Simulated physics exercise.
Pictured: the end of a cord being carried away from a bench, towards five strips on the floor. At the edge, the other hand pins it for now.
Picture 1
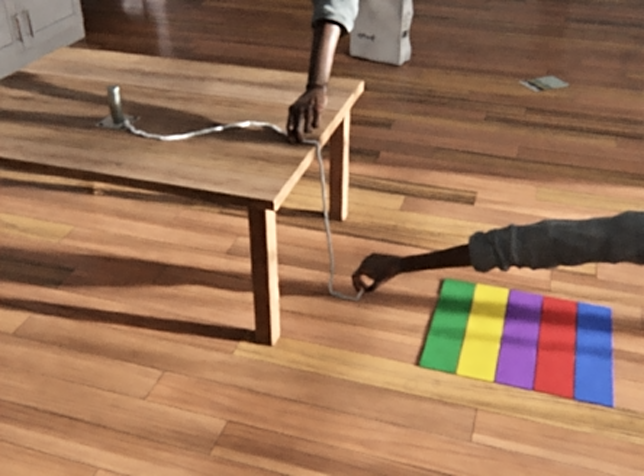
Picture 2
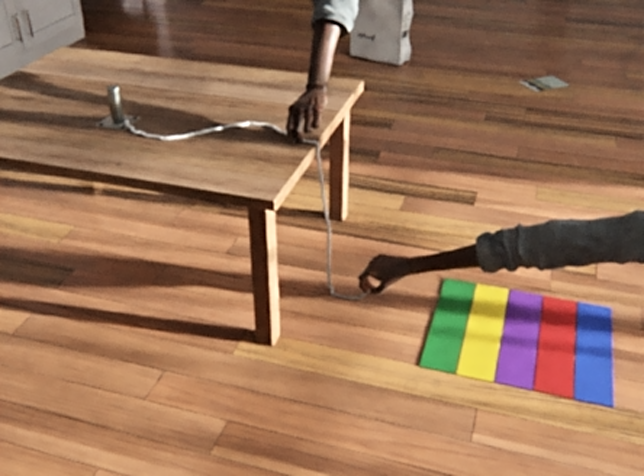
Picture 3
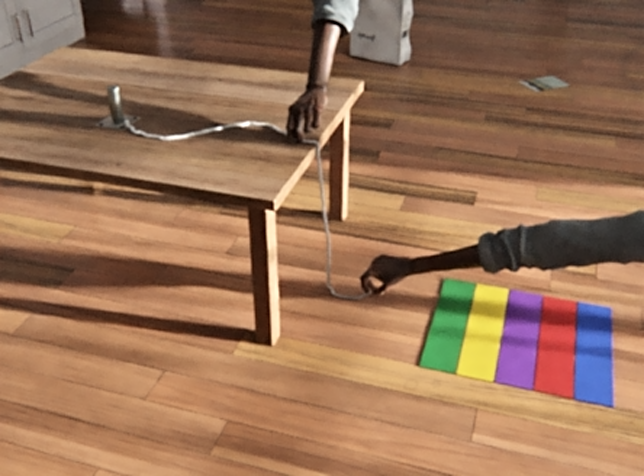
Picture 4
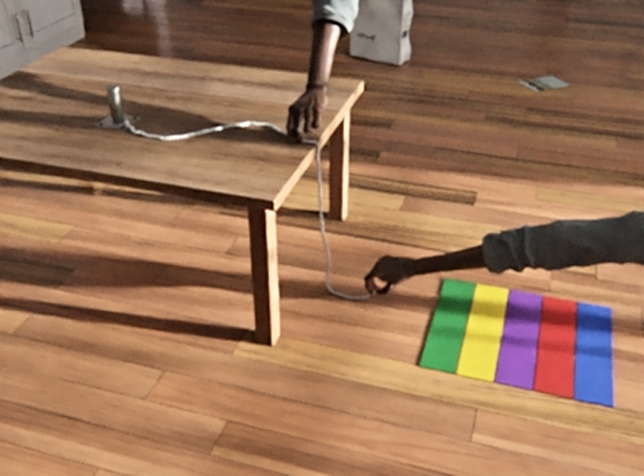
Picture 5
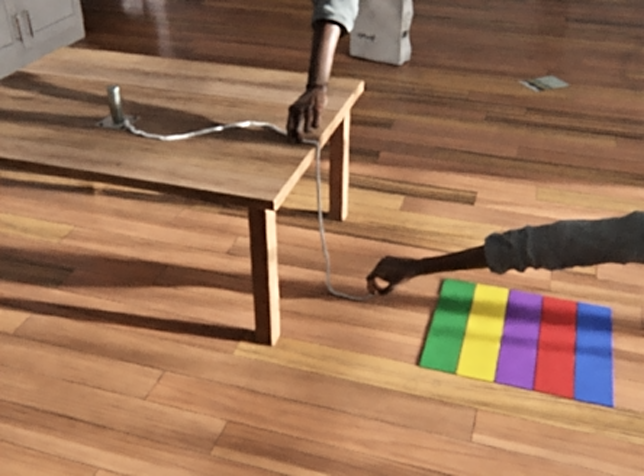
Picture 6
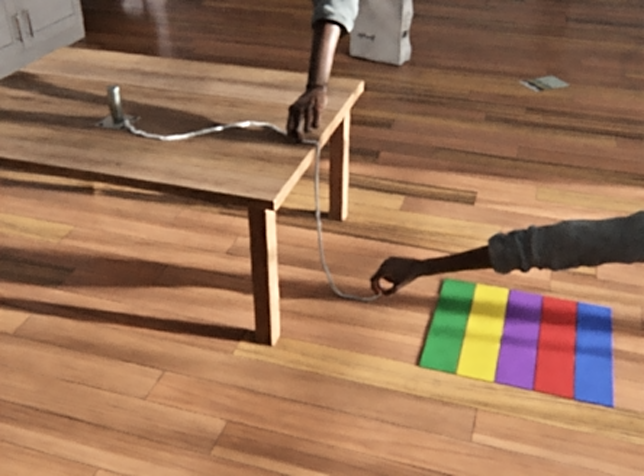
The footage shows one hand pinning a pale cord at the edge of a wooden bench while another hand, low near the floor, draws the cord's end slightly to the right, towards five coloured strips.
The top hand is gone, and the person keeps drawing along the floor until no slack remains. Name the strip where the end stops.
Purple.
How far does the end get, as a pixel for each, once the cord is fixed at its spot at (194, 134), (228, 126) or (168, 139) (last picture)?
Try 1: (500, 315); try 2: (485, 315); try 3: (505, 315).
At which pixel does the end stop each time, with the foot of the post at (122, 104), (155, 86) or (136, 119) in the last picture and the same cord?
Going by the last picture, roughly (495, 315), (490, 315) and (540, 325).
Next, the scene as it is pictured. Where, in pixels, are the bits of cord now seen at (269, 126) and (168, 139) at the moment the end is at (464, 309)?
The two spots land somewhere near (292, 140) and (190, 128).
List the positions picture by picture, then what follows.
The first picture shows end (362, 290); green (441, 352); yellow (479, 360); purple (516, 367); red (555, 375); blue (594, 383).
The second picture shows end (369, 291); cord through (141, 133) (205, 132) (273, 127) (318, 159) (328, 220) (329, 280).
The third picture shows end (371, 292).
The fourth picture shows end (375, 292); cord through (141, 133) (205, 132) (273, 127) (318, 159) (322, 220) (328, 279).
The fifth picture shows end (377, 293).
The sixth picture shows end (380, 293); cord through (141, 133) (205, 132) (273, 127) (317, 159) (318, 220) (330, 279).
A little later, end near (464, 309); over green.
Next, end near (502, 316); over yellow.
When it is tight, end near (524, 320); over purple. The end stops over the purple strip.
